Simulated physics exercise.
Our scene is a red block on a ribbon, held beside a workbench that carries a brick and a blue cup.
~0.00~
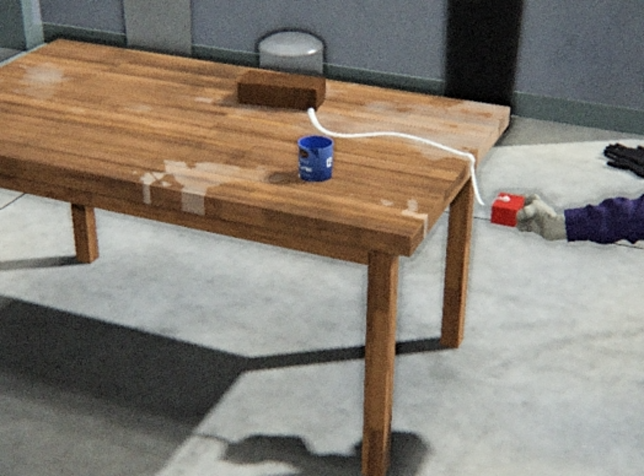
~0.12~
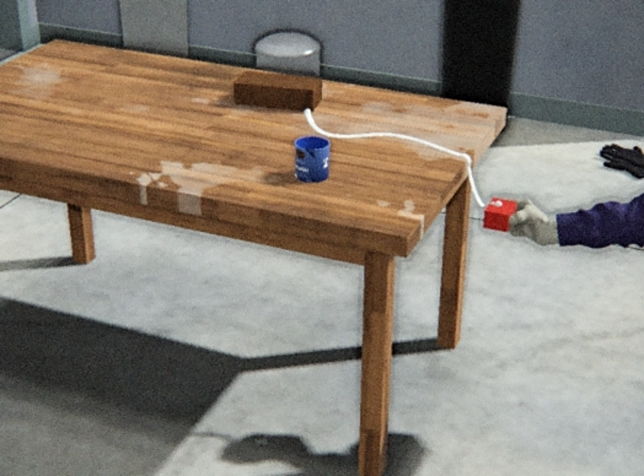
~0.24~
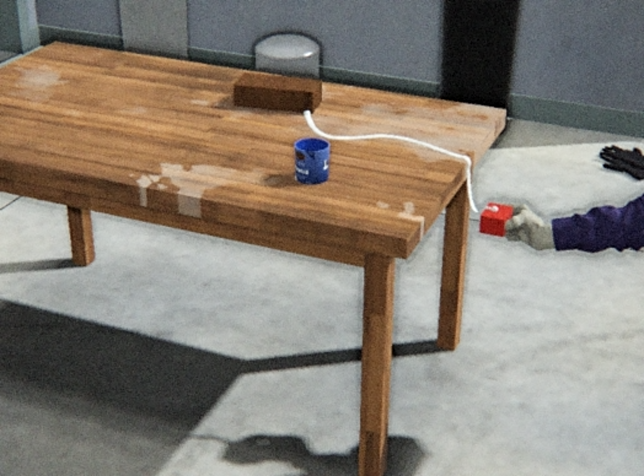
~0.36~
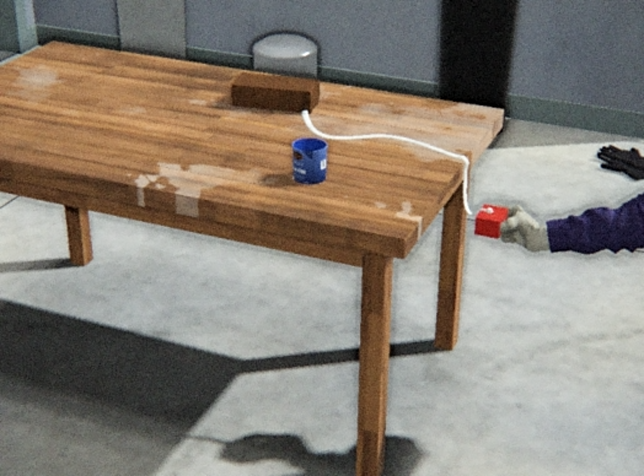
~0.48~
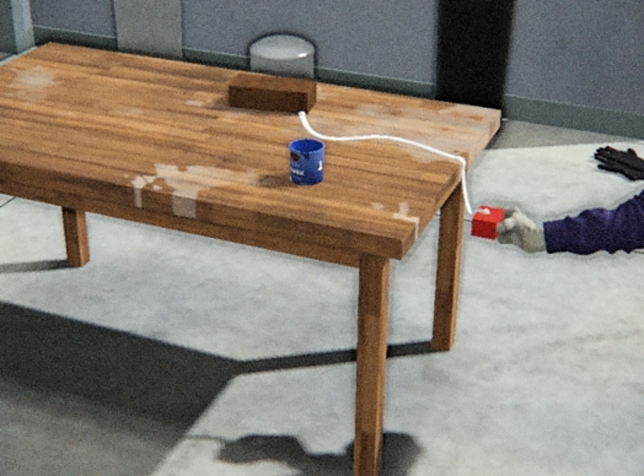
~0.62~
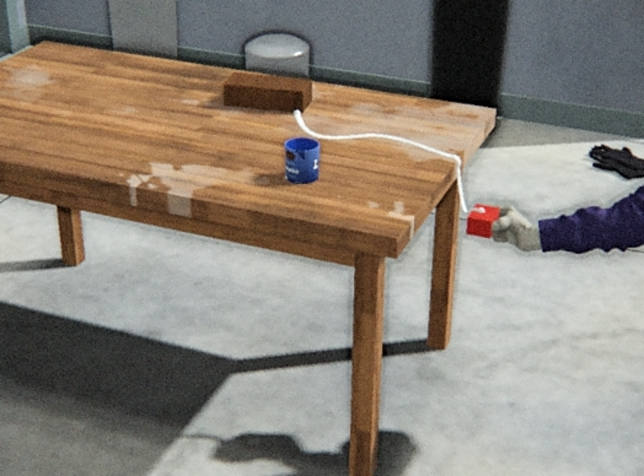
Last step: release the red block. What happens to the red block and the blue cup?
In order: The red block never lands; the blue cup holds its spot.
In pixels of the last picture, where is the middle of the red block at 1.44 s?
Near (457, 254).
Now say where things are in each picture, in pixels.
The first picture shows red block (507, 210); brick (282, 79); blue cup (316, 142).
The second picture shows red block (500, 215).
The third picture shows red block (496, 220).
The fourth picture shows red block (491, 221); ribbon through (331, 138) (406, 140).
The fifth picture shows red block (488, 222); ribbon through (328, 139) (403, 141).
The sixth picture shows red block (483, 221); brick (268, 81); blue cup (302, 144); ribbon tied to the brick, with little slack.
Around 1.44 s, block above the floor near (458, 254); brick as before; cup as before.
Around 2.56 s, block above the floor near (475, 261); brick as before; cup as before.
Finally, block above the floor near (418, 241); brick as before; cup as before. The red block hangs in the air and the blue cup remains where it stands.
